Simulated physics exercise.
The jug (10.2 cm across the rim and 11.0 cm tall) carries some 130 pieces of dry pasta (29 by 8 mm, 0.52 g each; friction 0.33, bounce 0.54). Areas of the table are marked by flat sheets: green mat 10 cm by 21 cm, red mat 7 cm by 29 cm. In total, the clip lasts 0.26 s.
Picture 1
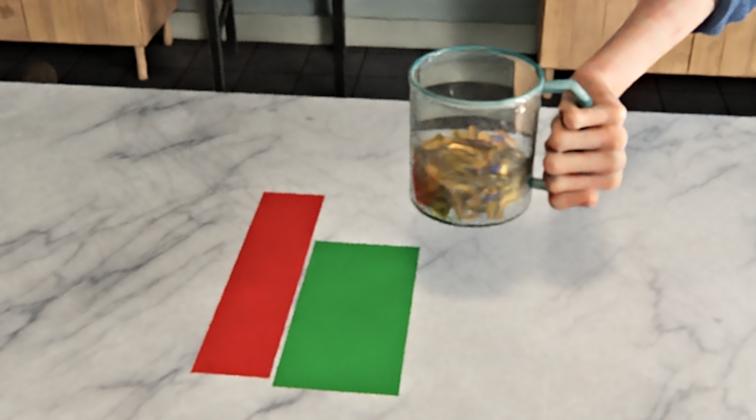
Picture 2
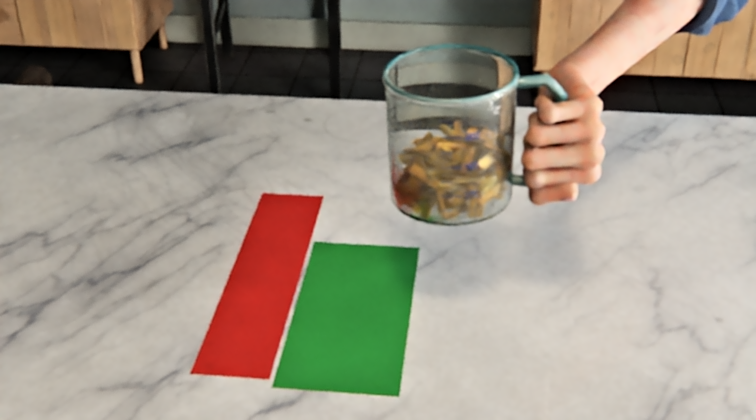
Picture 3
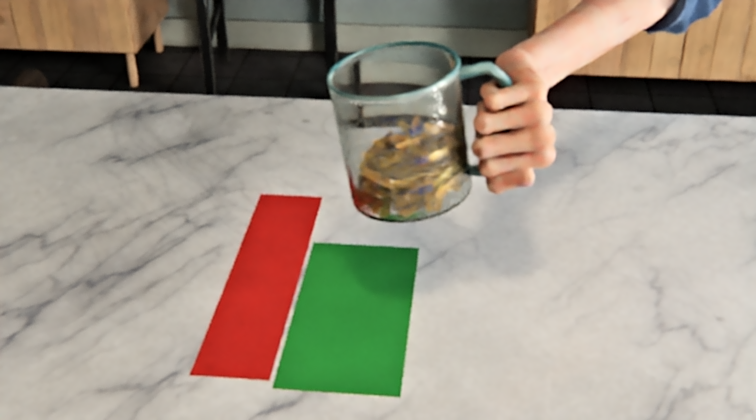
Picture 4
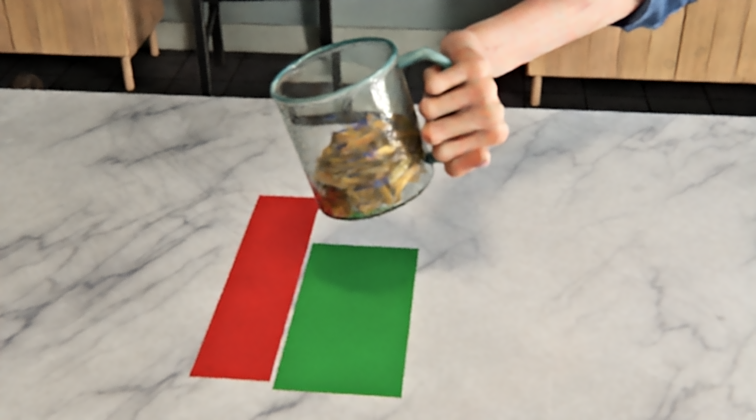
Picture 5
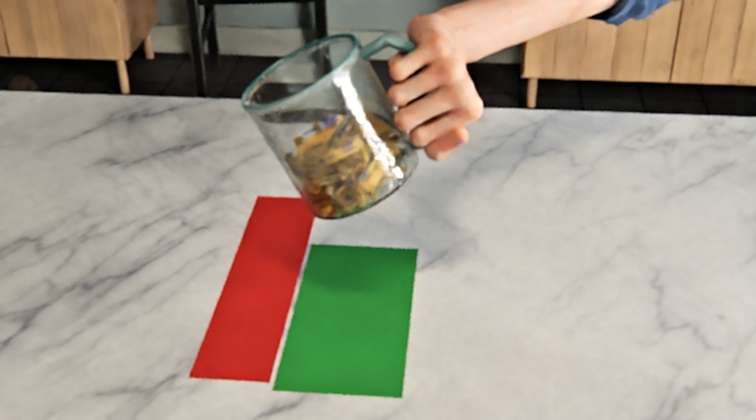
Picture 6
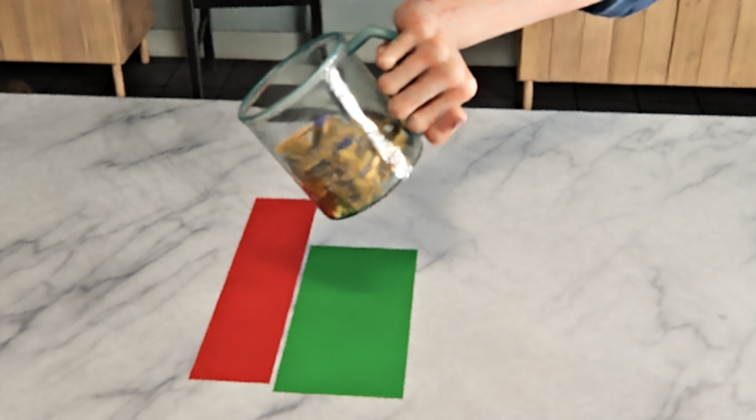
A hand reaching in from the upper right, with a blue sleeve at the arm, grips the handle of a clear glass jug partly filled with dry pasta, above a white marble counter seen from slightly above. A red mat lies left of a wider green mat, with wooden cabinets behind. The hand carries the jug left, tilting it increasingly leftward, then keeps tilting it nearly in place.
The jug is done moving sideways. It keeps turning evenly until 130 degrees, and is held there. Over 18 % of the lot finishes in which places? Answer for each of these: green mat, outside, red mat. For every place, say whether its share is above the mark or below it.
Going through them: Green mat is below the mark; outside is above the mark; red mat is above the mark.
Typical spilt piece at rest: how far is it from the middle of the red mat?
Within around 12 cm of the centre.
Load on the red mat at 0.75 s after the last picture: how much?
About 70 %.
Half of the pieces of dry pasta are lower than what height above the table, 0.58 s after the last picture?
Roughly 14 cm.
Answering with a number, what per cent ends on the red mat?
I'd reckon close to 40 per cent.
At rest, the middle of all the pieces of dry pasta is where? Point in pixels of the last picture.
The middle sits close to pixel (229, 289).
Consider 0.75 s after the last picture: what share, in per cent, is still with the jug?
Close to 5 per cent of the load is still held.
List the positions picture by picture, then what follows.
The first picture shows jug at (474, 124); tilt 0 degrees; moved 0.0 cm; lip at (412, 72); top of the load at (491, 133); green mat at (353, 311); red mat at (266, 273).
The second picture shows jug at (451, 122); tilt 2 degrees; moved 1.8 cm; lip at (386, 72); top of the load at (451, 130).
The third picture shows jug at (400, 117); tilt 8 degrees; moved 5.8 cm; low side left; lip at (330, 76); top of the load at (409, 127).
The fourth picture shows jug at (349, 111); tilt 17 degrees; moved 9.6 cm; low side left; lip at (274, 84); top of the load at (407, 127).
The fifth picture shows jug at (321, 107); tilt 27 degrees; moved 11.5 cm; low side left; lip at (245, 95); top of the load at (379, 122).
The sixth picture shows jug at (314, 105); tilt 36 degrees; moved 11.5 cm; low side left; lip at (242, 108); top of the load at (309, 127); green mat at (352, 314); red mat at (262, 278).
Then, 0.23 s after the last picture, tilt 76 degrees; jug 100 %; middle of all pieces on or above the table near (363, 149).
Then, 0.41 s after the last picture, tilt 108 degrees; jug 100 %; middle of all pieces on or above the table near (364, 140).
Then, 0.58 s after the last picture, tilt 130 degrees; jug 70 %, red mat 15 %, green mat 15 %; middle of all pieces on or above the table near (328, 179).
Then, 0.75 s after the last picture, tilt 130 degrees; outside 10 %, red mat 70 %, green mat 15 %; middle of all pieces on or above the table near (262, 262).
In the end, jug 0 %, outside 50 %, red mat 40 %, green mat 10 %.
